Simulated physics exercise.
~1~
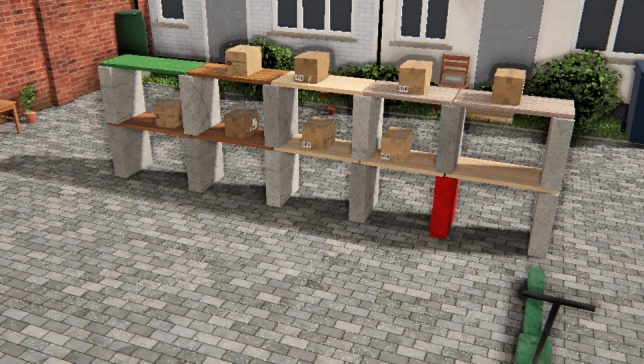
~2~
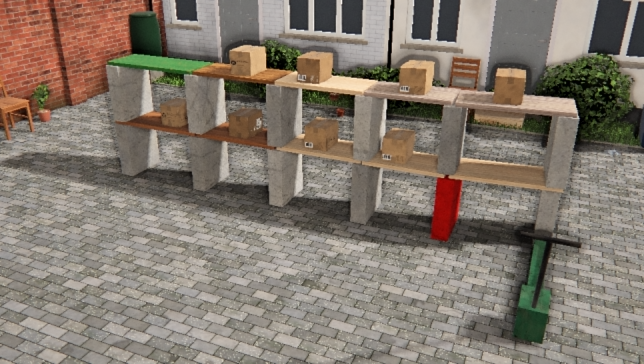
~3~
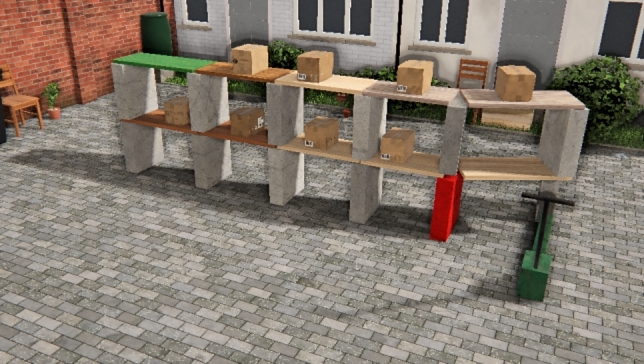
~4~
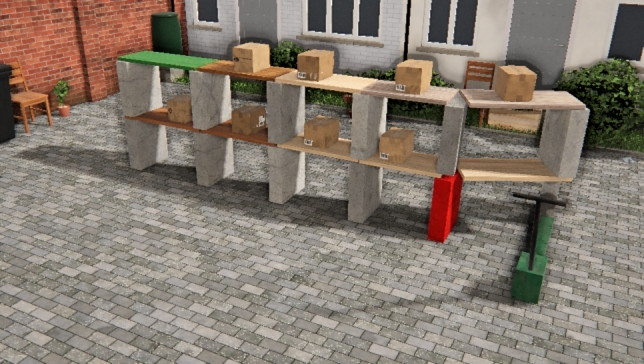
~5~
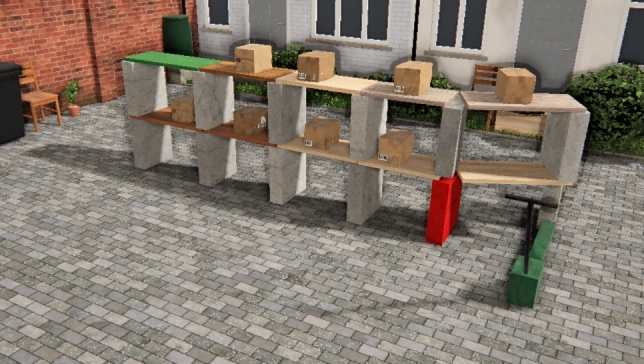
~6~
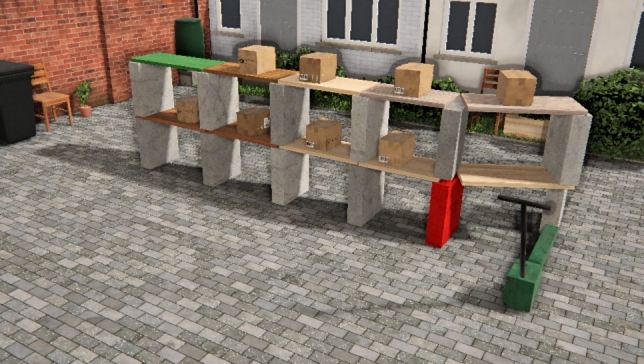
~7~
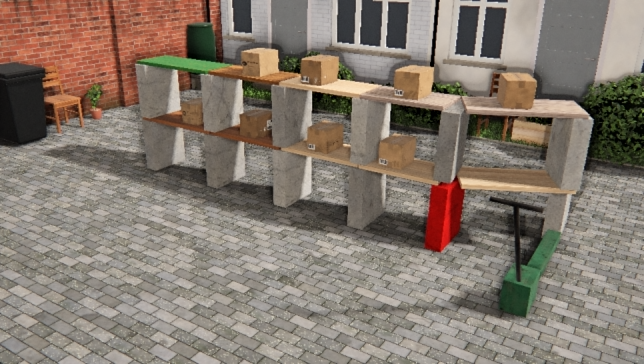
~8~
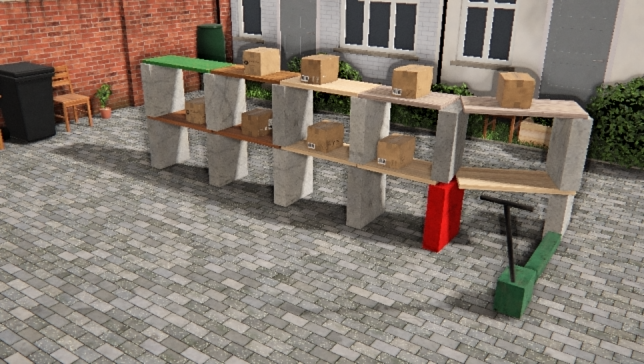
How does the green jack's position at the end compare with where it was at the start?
At the start the jack is low at the bottom right, clear of the shelving and partly cut off by the lower edge of the view. By the end it is higher in view and fully visible, reaching the foot of the right-hand end upright.
